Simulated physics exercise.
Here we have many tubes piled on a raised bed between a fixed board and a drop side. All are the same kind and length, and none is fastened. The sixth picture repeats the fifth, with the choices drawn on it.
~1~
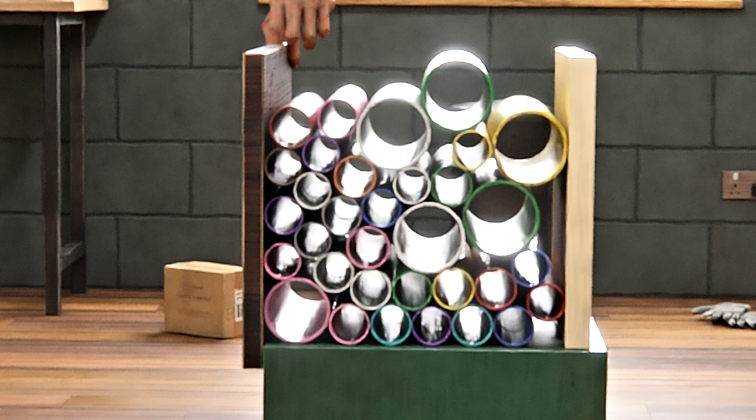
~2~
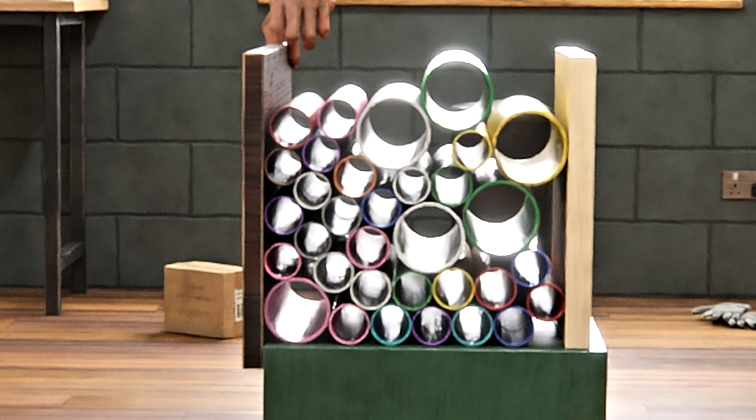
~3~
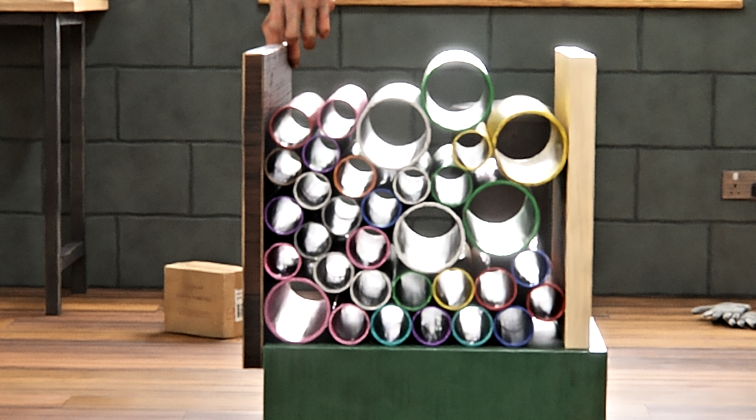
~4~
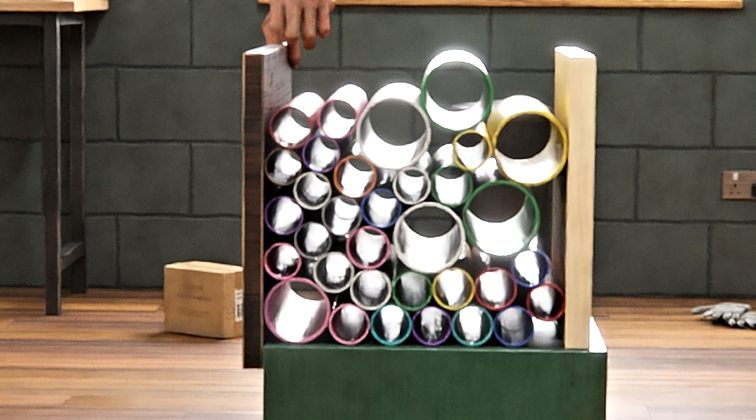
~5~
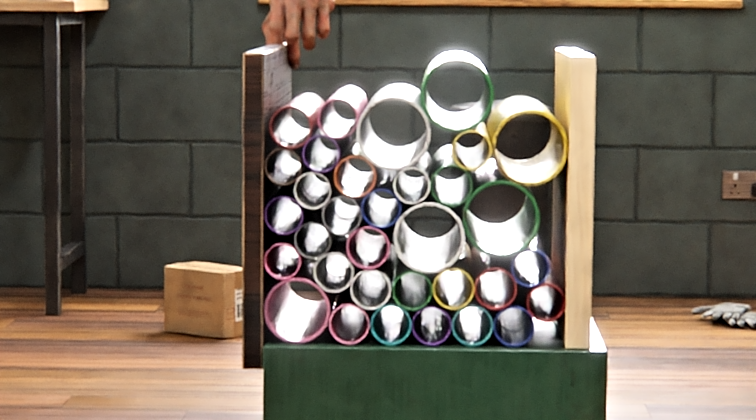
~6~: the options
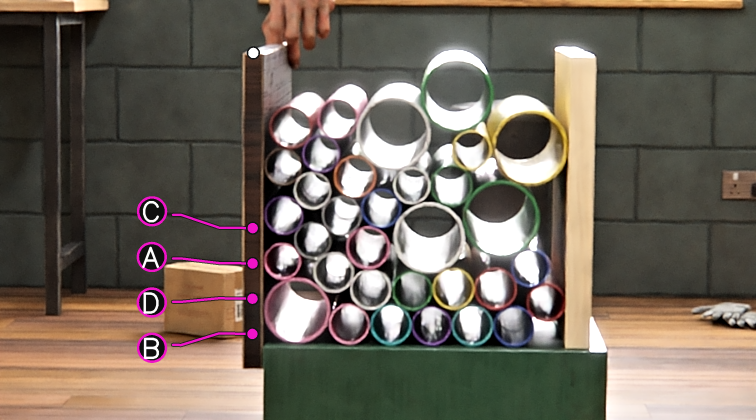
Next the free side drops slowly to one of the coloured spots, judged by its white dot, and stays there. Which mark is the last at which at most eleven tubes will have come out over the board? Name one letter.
The last mark within the limit is A.
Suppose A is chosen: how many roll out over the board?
The count is nine.
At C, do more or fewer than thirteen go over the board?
Fewer than thirteen.
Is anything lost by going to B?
At B: Yes.
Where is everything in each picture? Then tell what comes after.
A pink tube (297, 310); a blue tube (514, 326); a red tube (546, 303), in the first picture.
A red tube (546, 303); a pink tube (368, 248), in the second picture.
A blue tube (381, 208); a yellow tube (530, 148), in the third picture.
A red tube (291, 127); side board (269, 194), in the fourth picture.
A pink tube (297, 310); a blue tube (514, 326); a red tube (546, 303), in the fifth picture.
On the marked copy, A at (253, 263); B at (253, 334); C at (253, 228); D at (253, 299); the white dot at (254, 53).
With A. Early on, top of the board (264, 159).
Further on, top of the board (264, 262).
At the end, top of the board (264, 262), nine out over the board.
As for the rest, B more than eleven out over the board; C about four out over the board; D more than eleven out over the board.
